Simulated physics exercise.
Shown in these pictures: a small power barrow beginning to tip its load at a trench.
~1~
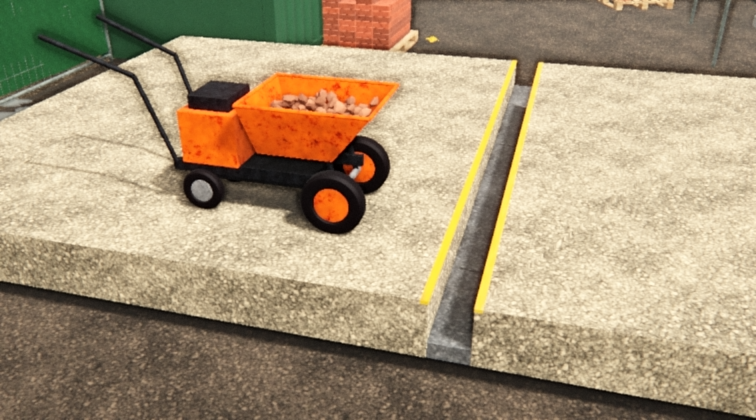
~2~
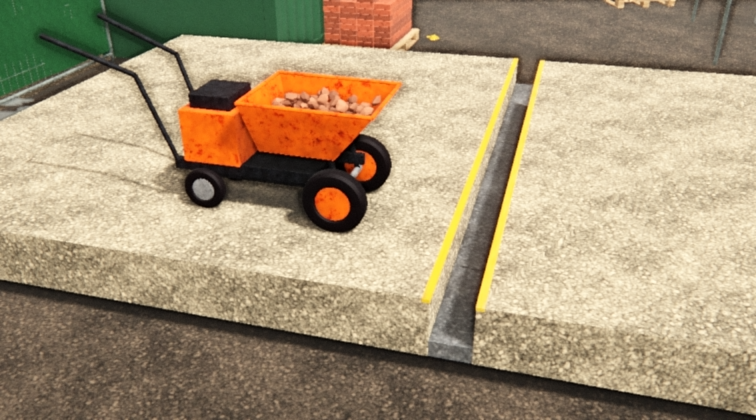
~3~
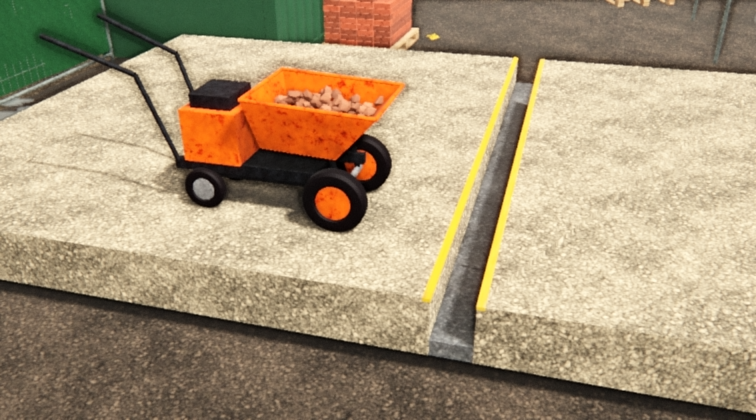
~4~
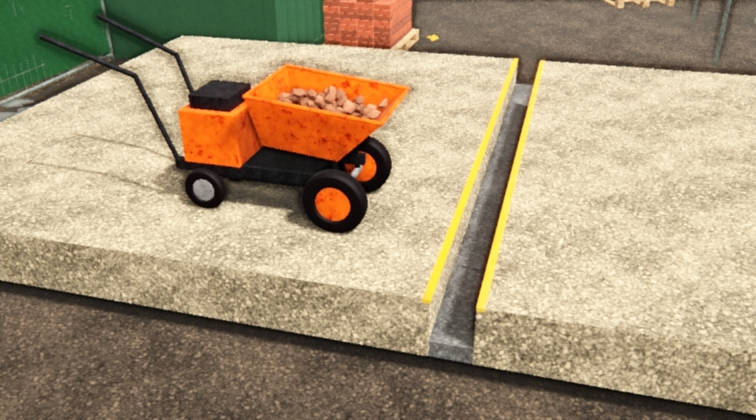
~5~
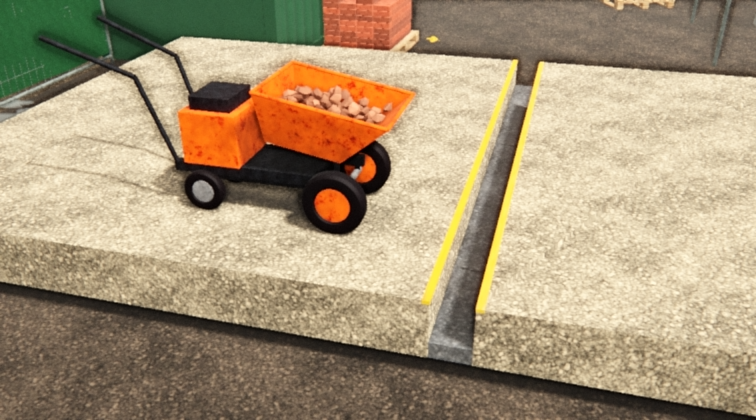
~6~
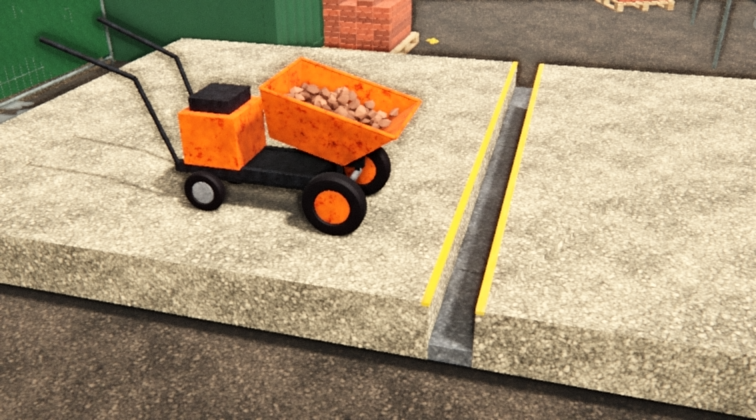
On a pale concrete slab split by a narrow, yellow-edged trench, an orange power barrow stood still on its wheels while its skip of rubble slowly tilted forward, its lip dipping toward the right.
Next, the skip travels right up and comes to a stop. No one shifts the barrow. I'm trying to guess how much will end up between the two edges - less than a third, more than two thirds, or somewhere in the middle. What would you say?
I'd say more than two thirds.
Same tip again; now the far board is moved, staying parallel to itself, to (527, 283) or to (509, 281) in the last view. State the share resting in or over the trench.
Result, try 1: 90 in a hundred; try 2: 90 in a hundred.
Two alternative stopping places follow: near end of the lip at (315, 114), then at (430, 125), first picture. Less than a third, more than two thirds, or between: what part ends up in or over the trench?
Okay, the first stop comes out as less than a third and the second as under a third.
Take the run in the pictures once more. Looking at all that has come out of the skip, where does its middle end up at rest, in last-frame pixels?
The centre ends up roughly at (472, 251).
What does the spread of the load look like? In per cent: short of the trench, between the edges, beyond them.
I'd say about 10 per cent short, about 85 between and about 0 beyond.
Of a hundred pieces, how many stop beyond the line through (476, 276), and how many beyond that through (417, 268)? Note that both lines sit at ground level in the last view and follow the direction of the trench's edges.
First 20 in a hundred, second 90 in a hundred.
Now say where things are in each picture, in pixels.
The first frame shows lip of the skip (370, 119), level; top of the load (319, 110), lumps of rubble; first edge of the trench (436, 268); far edge (487, 276), the trench under half as wide as the skip, and about as deep as wide.
The second frame shows lip of the skip (372, 119), level; top of the load (321, 109).
The third frame shows lip of the skip (376, 120), tipped barely; top of the load (316, 104).
The fourth frame shows lip of the skip (381, 124), tipped a little; top of the load (311, 106).
The fifth frame shows lip of the skip (387, 130), tipped a little; top of the load (311, 103).
The sixth frame shows lip of the skip (395, 138), tipped clearly; top of the load (307, 106); first edge of the trench (437, 270); far edge (488, 277).
Just after the last frame, skip tipped steeply; every one in the skip.
A moment on, skip tipped steeply; almost all in the skip; just a few short of the trench; about a tenth in or heaped over the trench.
Further on, skip tipped right over; roughly a quarter in the skip; about a tenth short of the trench; the larger part in or heaped over the trench; just a few beyond it.
When it is over, skip tipped right over; about a tenth in the skip; about a tenth short of the trench; the larger part in or heaped over the trench; just a few beyond it.
